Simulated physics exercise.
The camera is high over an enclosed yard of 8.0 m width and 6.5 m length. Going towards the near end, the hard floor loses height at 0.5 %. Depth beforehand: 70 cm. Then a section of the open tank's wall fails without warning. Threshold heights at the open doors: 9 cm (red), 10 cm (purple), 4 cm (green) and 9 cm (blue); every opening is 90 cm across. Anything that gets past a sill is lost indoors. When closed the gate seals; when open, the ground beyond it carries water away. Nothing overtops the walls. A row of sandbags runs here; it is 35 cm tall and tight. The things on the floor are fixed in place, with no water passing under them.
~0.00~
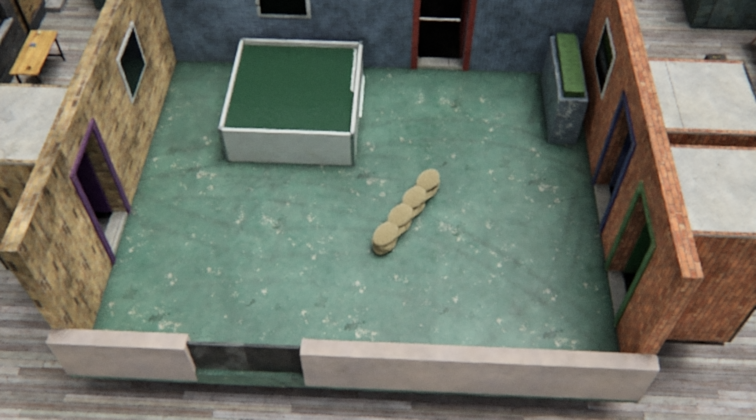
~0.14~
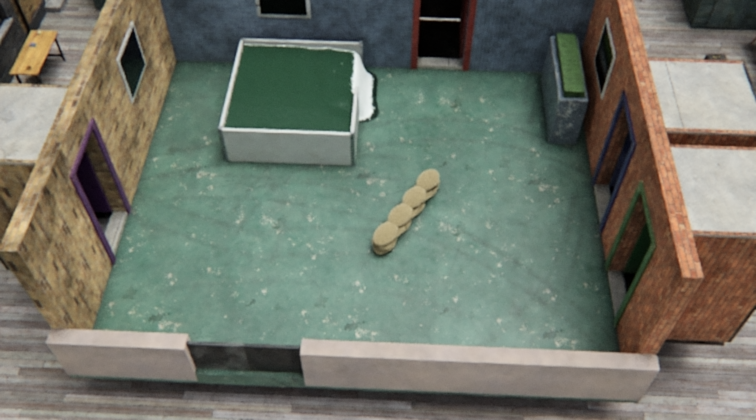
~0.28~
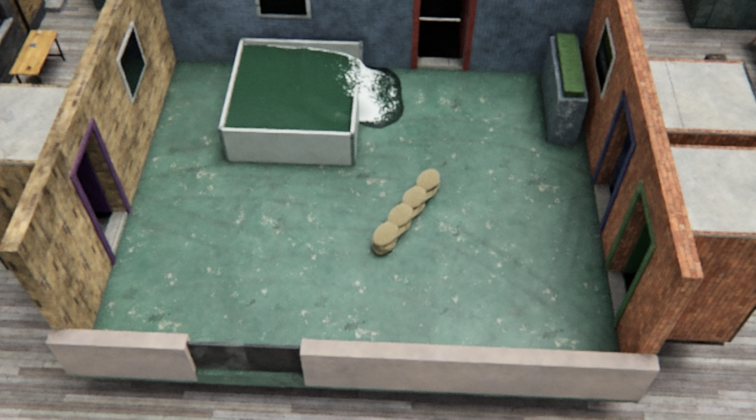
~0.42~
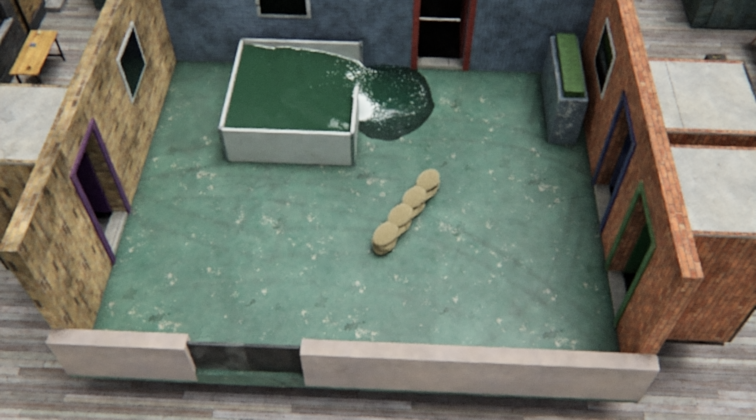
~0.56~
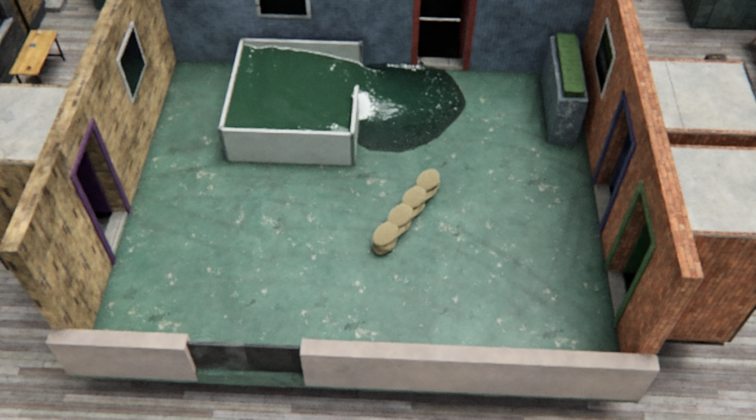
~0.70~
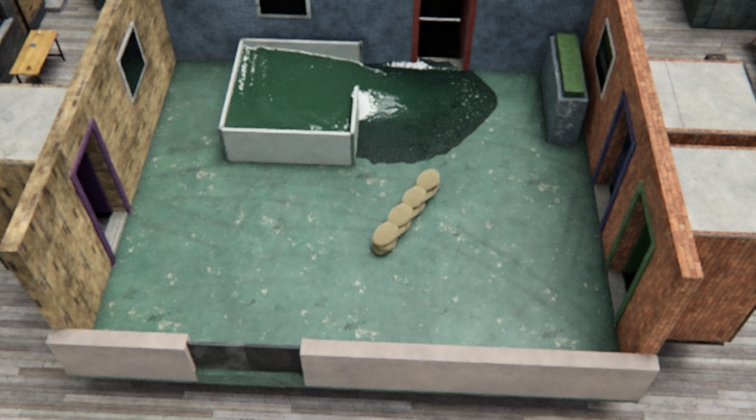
Dark green water pours from the open tank's right side and spreads across the yard floor.
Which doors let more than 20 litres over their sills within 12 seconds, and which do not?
Red door: The total grows larger than the cap. Purple door: The total remains smaller than the cap. Green door: The total grows larger than the cap. Blue door: The total grows larger than the cap.
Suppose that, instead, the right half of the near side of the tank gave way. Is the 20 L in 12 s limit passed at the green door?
Then: Green beyond it.
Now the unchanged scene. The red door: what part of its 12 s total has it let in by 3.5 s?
75 percent or so by then.
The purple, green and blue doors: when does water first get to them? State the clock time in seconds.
Times: Purple 8.0 seconds, green 2.8 seconds, blue 2.0 seconds.
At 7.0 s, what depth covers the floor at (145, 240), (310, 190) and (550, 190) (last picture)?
Listed order: 0 / 0 / 6 cm.
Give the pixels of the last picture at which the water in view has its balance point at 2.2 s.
Around (377, 112) in the last picture.
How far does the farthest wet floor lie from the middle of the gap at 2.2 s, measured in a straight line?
Roughly 5.2 m.
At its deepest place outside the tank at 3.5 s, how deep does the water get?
About 34 cm.
After 1.4 s water covers 20 % of the floor and is deepest (42 cm) near (363, 92); red door 20 cm at the sill, 11 L in, purple door not reached, green door not reached, blue door not reached.
After 2.2 s water covers 25 % of the floor and is deepest (47 cm) near (530, 78); red door 18 cm at the sill, 46 L in, purple door not reached, green door not reached, blue door 12 cm at the sill, 0 L in.
After 3.5 s water covers 35 % of the floor and is deepest (34 cm) near (575, 74); red door 13 cm at the sill, 79 L in, purple door not reached, green door 9 cm at the sill, 0 L in, blue door 12 cm at the sill, 24 L in.
After 7.0 s water covers 65 % of the floor and is deepest (20 cm) near (574, 375); red door 10 cm at the sill, 99 L in, purple door not reached, green door 11 cm at the sill, 48 L in, blue door 11 cm at the sill, 45 L in.
After 12.0 s water covers 95 % of the floor and is deepest (13 cm) near (98, 354); red door 7 cm at the sill, 104 L in, purple door 10 cm at the sill, 0 L in, green door 11 cm at the sill, 199 L in, blue door 6 cm at the sill, 47 L in.
